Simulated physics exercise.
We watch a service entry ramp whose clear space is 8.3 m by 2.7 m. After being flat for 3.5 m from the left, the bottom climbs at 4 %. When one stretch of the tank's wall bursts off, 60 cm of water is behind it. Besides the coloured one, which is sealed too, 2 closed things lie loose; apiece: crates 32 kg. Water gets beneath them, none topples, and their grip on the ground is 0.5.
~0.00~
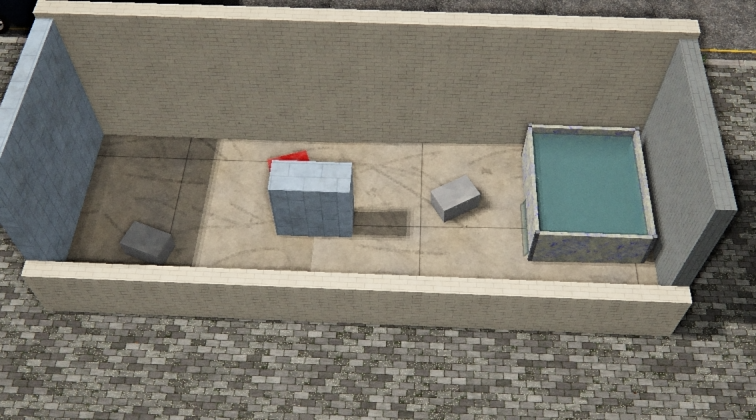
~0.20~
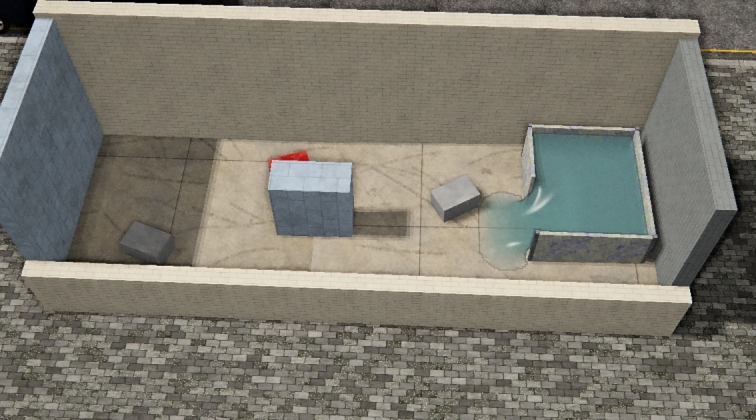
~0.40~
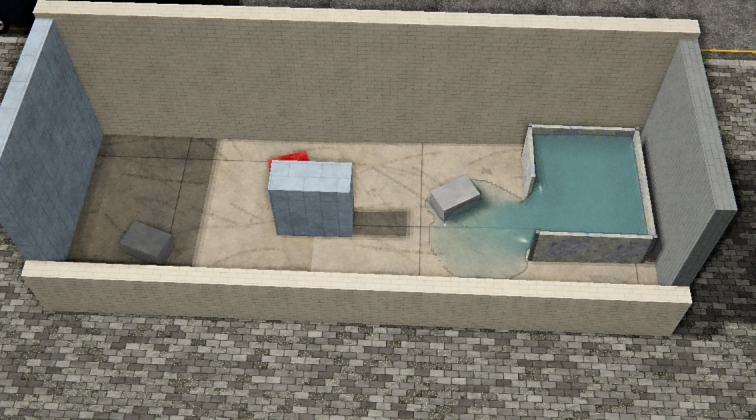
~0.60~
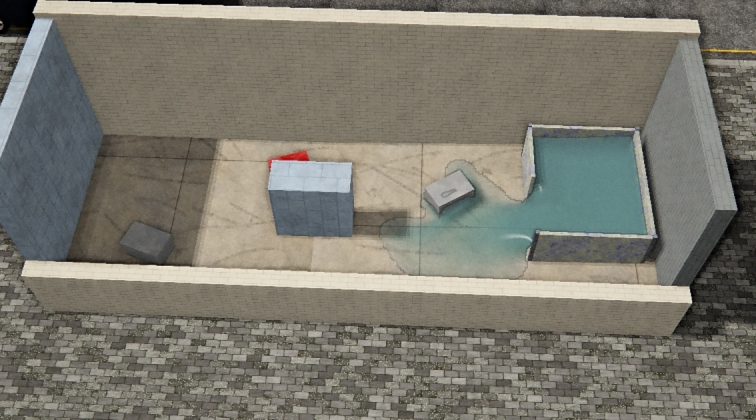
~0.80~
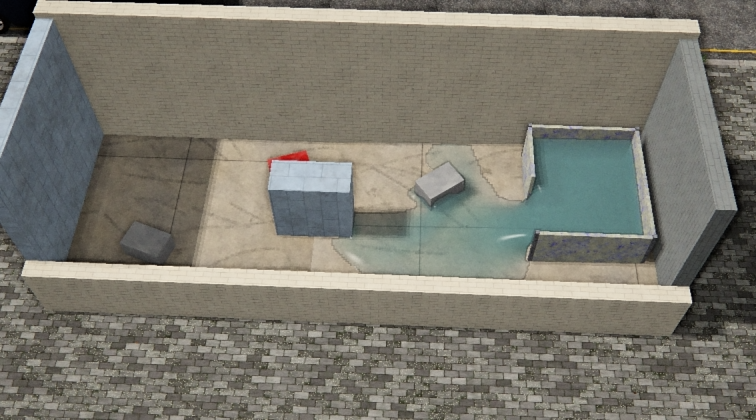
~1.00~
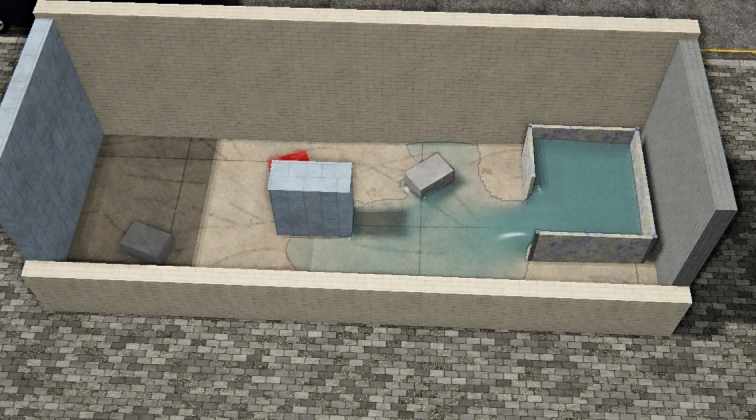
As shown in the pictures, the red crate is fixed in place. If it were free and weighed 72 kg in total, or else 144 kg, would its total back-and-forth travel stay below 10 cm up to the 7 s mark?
Yes, even at 72 kg.
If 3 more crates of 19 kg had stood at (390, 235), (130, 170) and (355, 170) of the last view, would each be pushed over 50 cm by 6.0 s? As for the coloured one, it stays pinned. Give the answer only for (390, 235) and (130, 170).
One by one: Bigger shift, bigger shift.
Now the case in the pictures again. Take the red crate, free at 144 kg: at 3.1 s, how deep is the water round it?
Something like 7 centimetres.
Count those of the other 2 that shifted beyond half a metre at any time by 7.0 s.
The tally stands at 2.
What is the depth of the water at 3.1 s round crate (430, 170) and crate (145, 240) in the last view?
Roughly 6 and 14 cm.
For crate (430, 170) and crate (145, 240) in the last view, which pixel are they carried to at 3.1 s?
First near (407, 148), second near (94, 213).
After 1.4 s the red crate would be 0 cm from its start with 72 kg and 0 cm from its start with 144 kg; 0 cm of water round it then.
After 3.1 s the red crate would be 0 cm from its start with 72 kg and 0 cm from its start with 144 kg; 7 cm of water round it then.
After 4.9 s the red crate would be 0 cm from its start with 72 kg and 0 cm from its start with 144 kg; 7 cm of water round it then.
After 7.0 s the red crate would be 0 cm from its start with 72 kg and 0 cm from its start with 144 kg; 15 cm of water round it then.
